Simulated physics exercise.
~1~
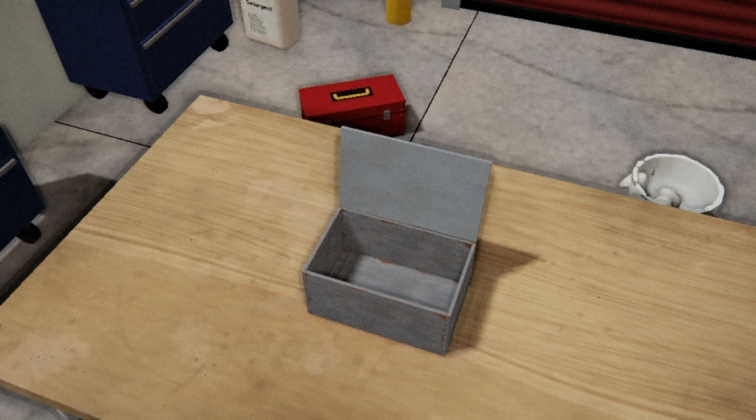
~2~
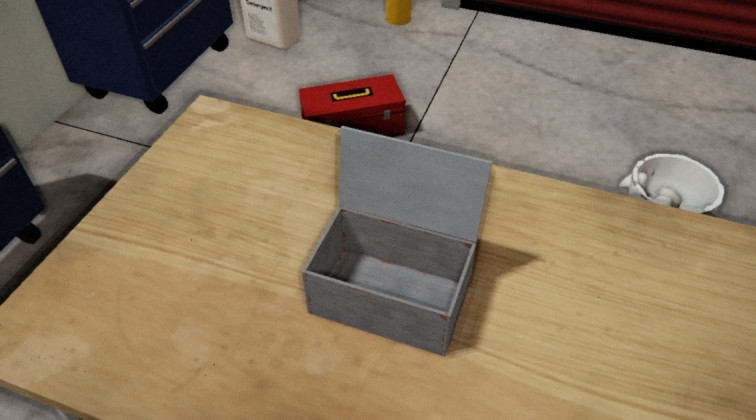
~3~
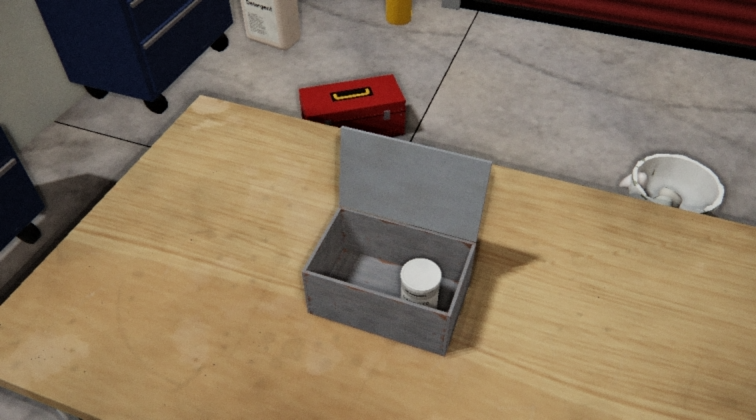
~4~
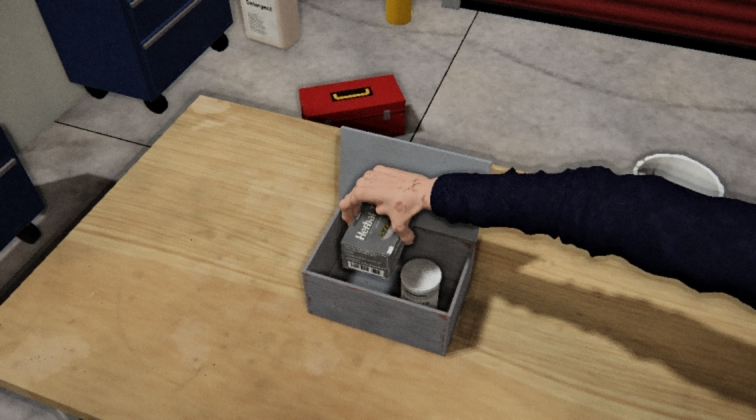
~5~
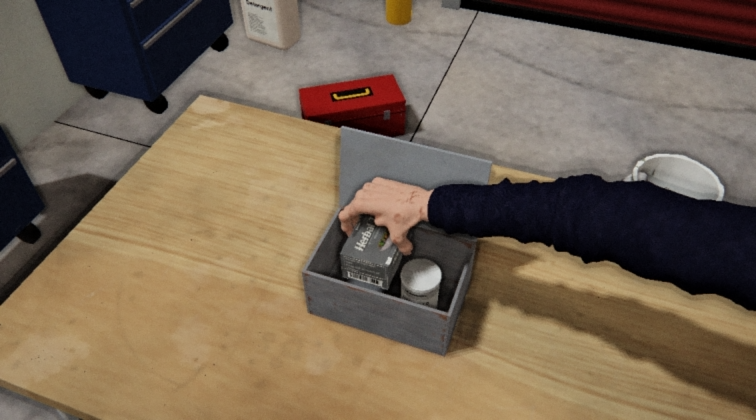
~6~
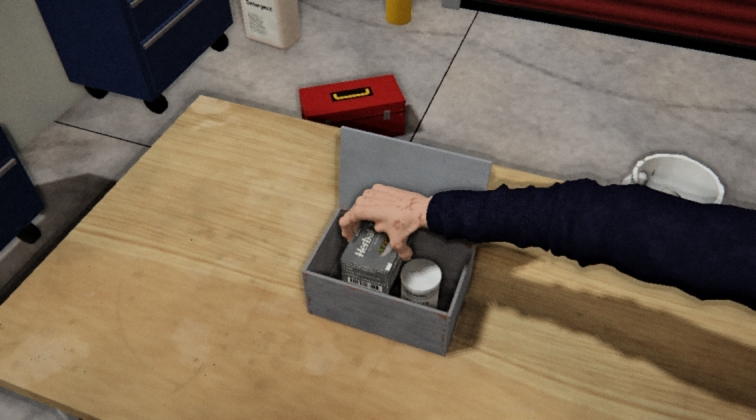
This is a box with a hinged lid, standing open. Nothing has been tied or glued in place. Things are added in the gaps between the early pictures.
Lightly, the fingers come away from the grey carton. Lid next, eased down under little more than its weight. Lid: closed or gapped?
Closed.
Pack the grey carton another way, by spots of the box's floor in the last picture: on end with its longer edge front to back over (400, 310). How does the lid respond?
Then the box lid comes to rest down.
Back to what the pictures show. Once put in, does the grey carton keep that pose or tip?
At the finish it holds its orientation.
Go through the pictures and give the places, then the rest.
The last thing is not in view yet, in the first picture.
The last thing is not in view yet, in the second picture.
The last thing is not in view yet; white tin (420, 289), in the third picture.
On its way; grey carton (380, 233); white tin (420, 289), in the fourth picture.
On its way; grey carton (378, 243); white tin (420, 289), in the fifth picture.
Put in, still held; grey carton (378, 249); white tin (420, 289), in the sixth picture.
Then, 0.90 s past the last view, lid starting down; grey carton displaced about its own width near (378, 281).
Then, 1.60 s past the last view, lid 57° above the rim; grey carton displaced about its own width near (378, 281).
Then, 2.00 s past the last view, lid 14° above the rim; grey carton displaced about its own width near (378, 281).
Finally, lid shut; moved from the start, grey carton; white tin still in place. Final places as the last picture's camera would see them, grey carton near (378, 281).
